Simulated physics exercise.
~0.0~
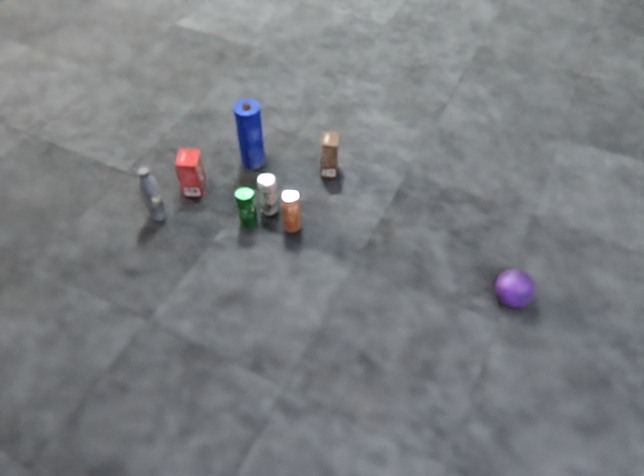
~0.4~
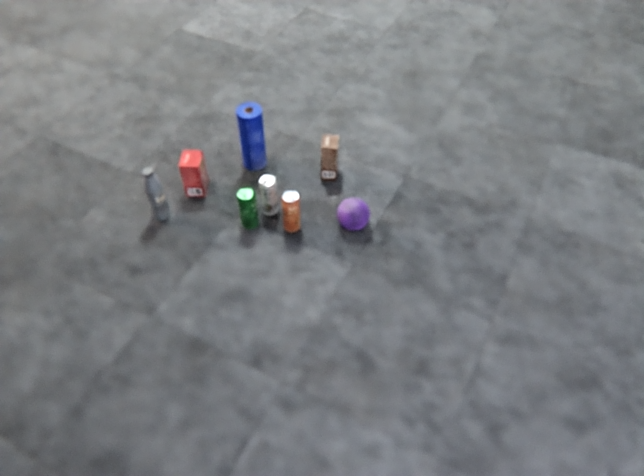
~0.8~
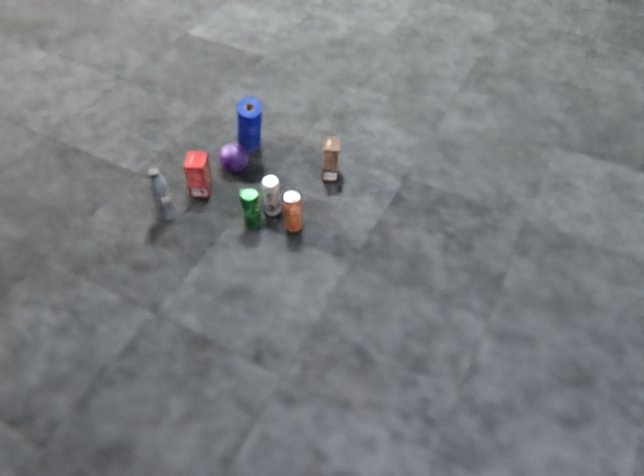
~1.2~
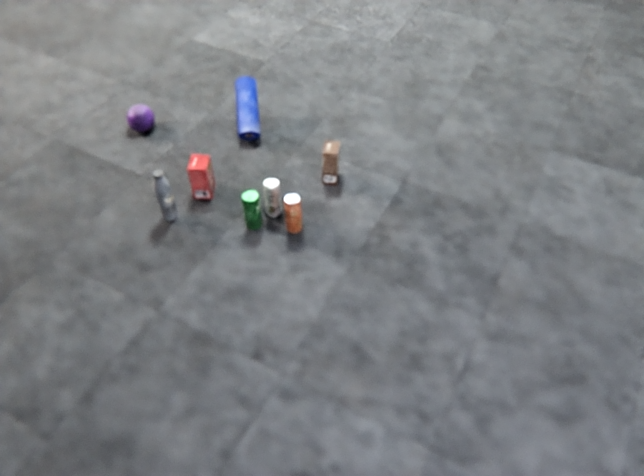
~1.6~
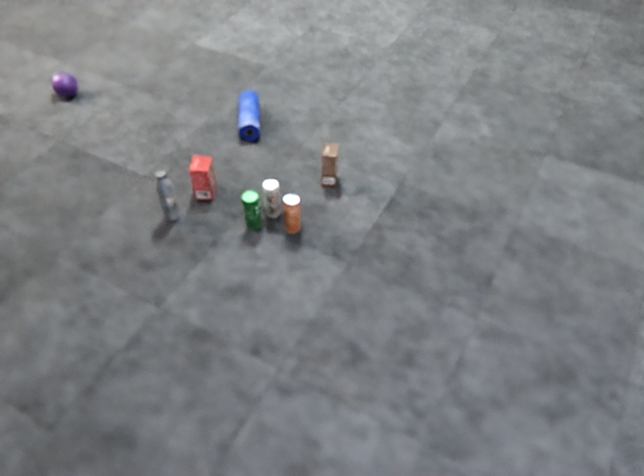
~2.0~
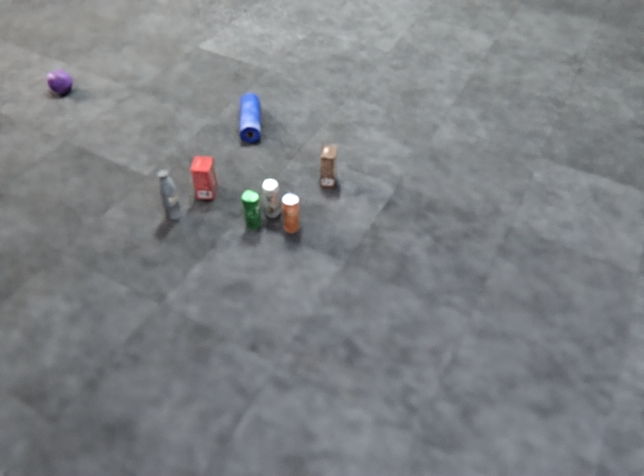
A purple ball rolled left and away across the grey floor, passing behind a small group of cans, cartons and a bottle, and knocked over the tall blue roll, which ended on its side while everything else stayed standing.
